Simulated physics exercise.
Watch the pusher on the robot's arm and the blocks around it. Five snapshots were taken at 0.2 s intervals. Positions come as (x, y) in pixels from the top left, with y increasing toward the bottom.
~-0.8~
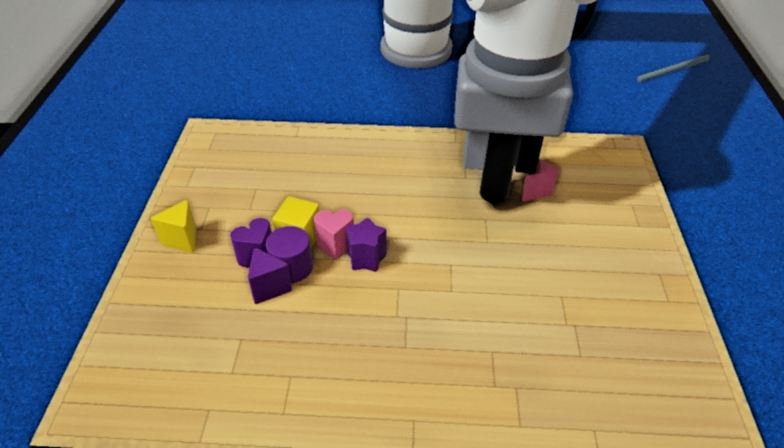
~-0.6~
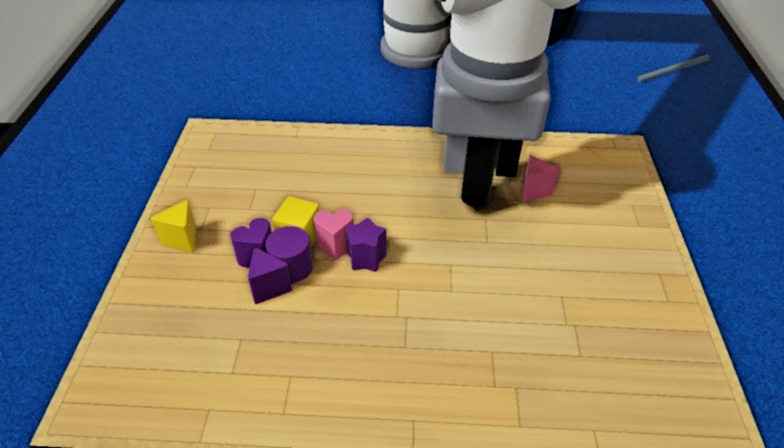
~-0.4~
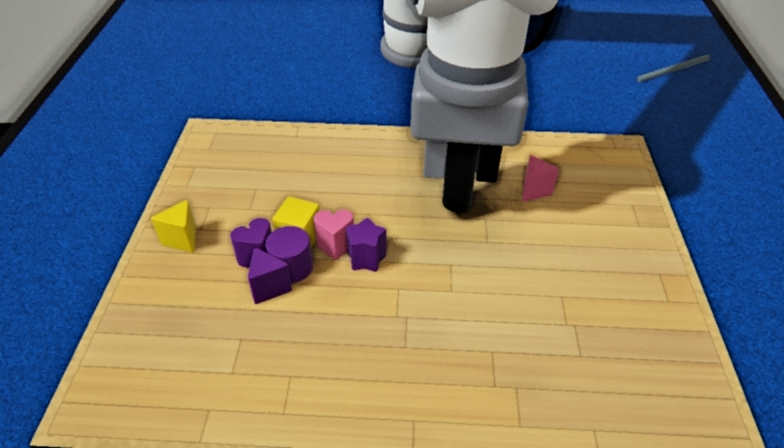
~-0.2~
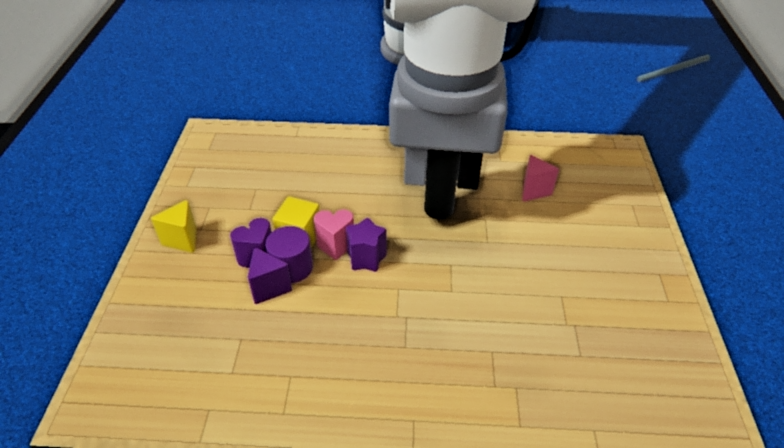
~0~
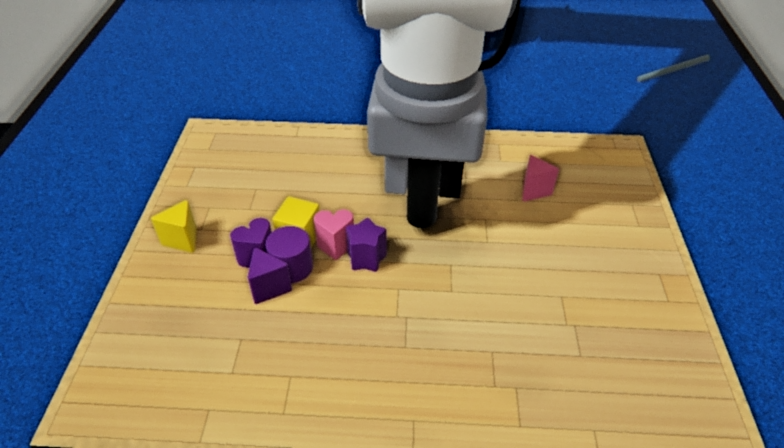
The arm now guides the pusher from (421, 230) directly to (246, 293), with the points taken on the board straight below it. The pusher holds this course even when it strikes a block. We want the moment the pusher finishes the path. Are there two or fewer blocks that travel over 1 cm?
Final answer: No.
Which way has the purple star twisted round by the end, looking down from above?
I'd predict that, seen from above, the purple star rotates counter-clockwise.
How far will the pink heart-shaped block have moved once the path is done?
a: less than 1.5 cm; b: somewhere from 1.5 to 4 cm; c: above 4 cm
Choice b: Somewhere from 1.5 to 4 cm.
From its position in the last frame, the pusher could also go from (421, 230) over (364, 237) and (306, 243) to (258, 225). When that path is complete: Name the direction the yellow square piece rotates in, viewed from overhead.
Viewed from above, clockwise.
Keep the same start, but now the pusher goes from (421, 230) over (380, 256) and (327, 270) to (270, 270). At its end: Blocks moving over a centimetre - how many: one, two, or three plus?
The count is three or more.
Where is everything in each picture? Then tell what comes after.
Tip of the pusher at (494, 194), middles of tops, purple triangular piece at (264, 263), purple circle at (288, 241), yellow square piece at (296, 211), pink heart-shaped block at (334, 219), purple star at (365, 232), in the first picture.
Pusher at (475, 198), nothing pushed, in the second picture.
Pusher at (457, 203), nothing pushed, in the third picture.
Pusher at (439, 210), nothing pushed, in the fourth picture.
Pusher at (421, 218), purple triangular piece at (264, 263), purple circle at (288, 241), yellow square piece at (296, 211), pink heart-shaped block at (334, 219), purple star at (365, 232), in the fifth picture.
What follows on the original path. One third of the way, pusher at (366, 238); purple star at (348, 243).
Two thirds of the way, pusher at (305, 260); purple triangular piece at (249, 272), turned 25° anticlockwise; purple circle at (264, 246); yellow square piece at (276, 206); pink heart-shaped block at (309, 218), turned 20° clockwise; purple star at (312, 268), turned 60° anticlockwise.
At the end, pusher at (243, 282); purple triangular piece at (226, 290), turned 15° anticlockwise; purple circle at (209, 252); yellow square piece at (276, 206); pink heart-shaped block at (309, 218), turned 20° clockwise; purple star at (308, 270), turned 80° anticlockwise.
